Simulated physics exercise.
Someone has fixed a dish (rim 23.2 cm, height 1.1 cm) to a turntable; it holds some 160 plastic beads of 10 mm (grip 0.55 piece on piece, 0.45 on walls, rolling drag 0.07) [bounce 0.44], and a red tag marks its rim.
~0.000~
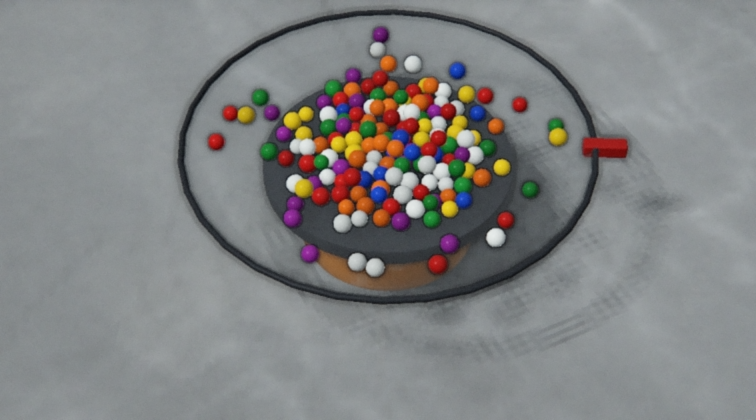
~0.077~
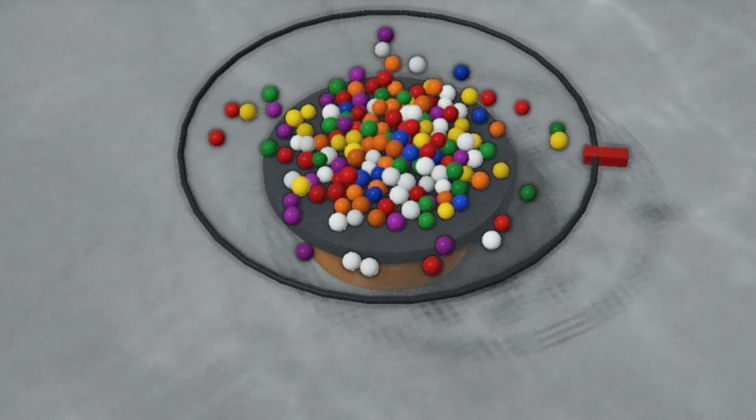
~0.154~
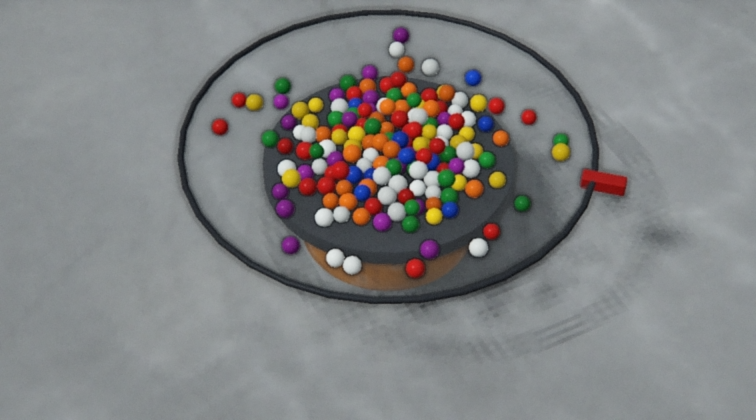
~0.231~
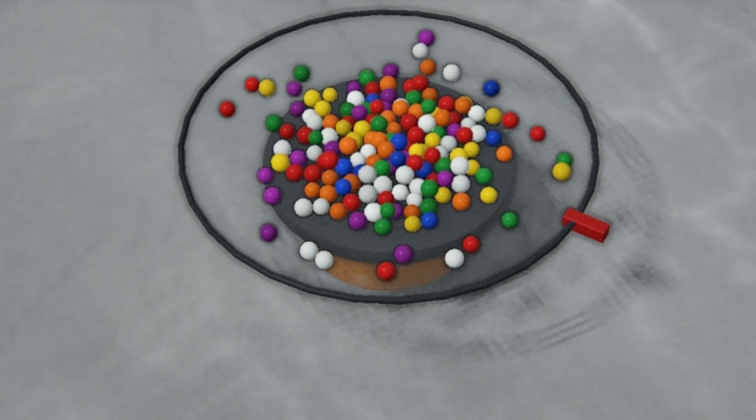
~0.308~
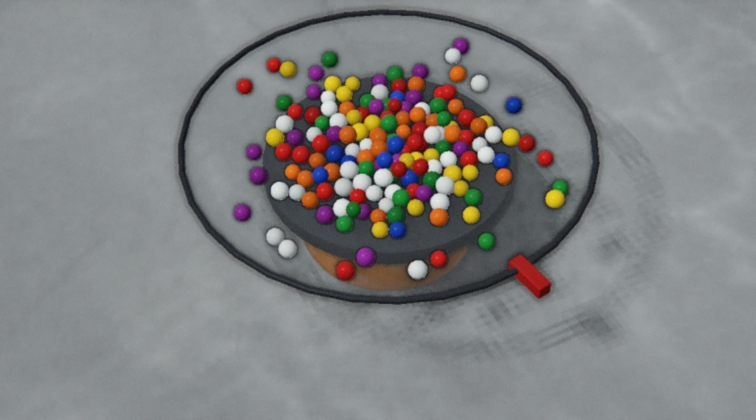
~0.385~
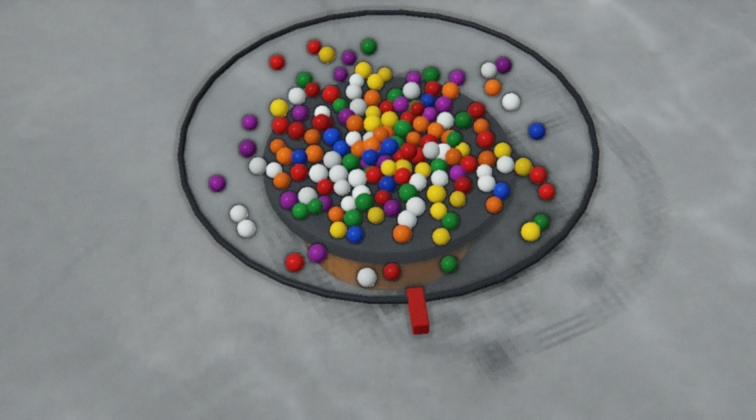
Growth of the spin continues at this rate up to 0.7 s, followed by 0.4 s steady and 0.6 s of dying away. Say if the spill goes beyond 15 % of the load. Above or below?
It comes out above.
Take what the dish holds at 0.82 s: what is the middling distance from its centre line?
It comes to around 10.0 cm.
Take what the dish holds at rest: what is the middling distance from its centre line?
Estimate: Close to 10.0 cm.
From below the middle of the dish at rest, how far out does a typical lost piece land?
About 18 cm.
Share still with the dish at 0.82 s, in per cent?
About 100 percent.
Then, at 0.82 s, dish 100 %; middle of the pieces not yet landed near (387, 140).
After 1.19 s, fallen left of where it stops 15 %, dish 25 %, fallen behind where it stops 10 %, fallen in front of where it stops 20 %, fallen right of where it stops 15 %, in the air 15 %; middle of the pieces not yet landed near (410, 183).
After 1.53 s, fallen left of where it stops 25 %, dish 20 %, fallen behind where it stops 15 %, fallen in front of where it stops 25 %, fallen right of where it stops 20 %; middle of the pieces not yet landed near (347, 139).
After 1.85 s, fallen left of where it stops 25 %, dish 20 %, fallen behind where it stops 15 %, fallen in front of where it stops 25 %, fallen right of where it stops 20 %; middle of the pieces not yet landed near (367, 114).
In the end, at 2.3 s, fallen left of where it stops 25 %, dish 20 %, fallen behind where it stops 15 %, fallen in front of where it stops 25 %, fallen right of where it stops 20 %.
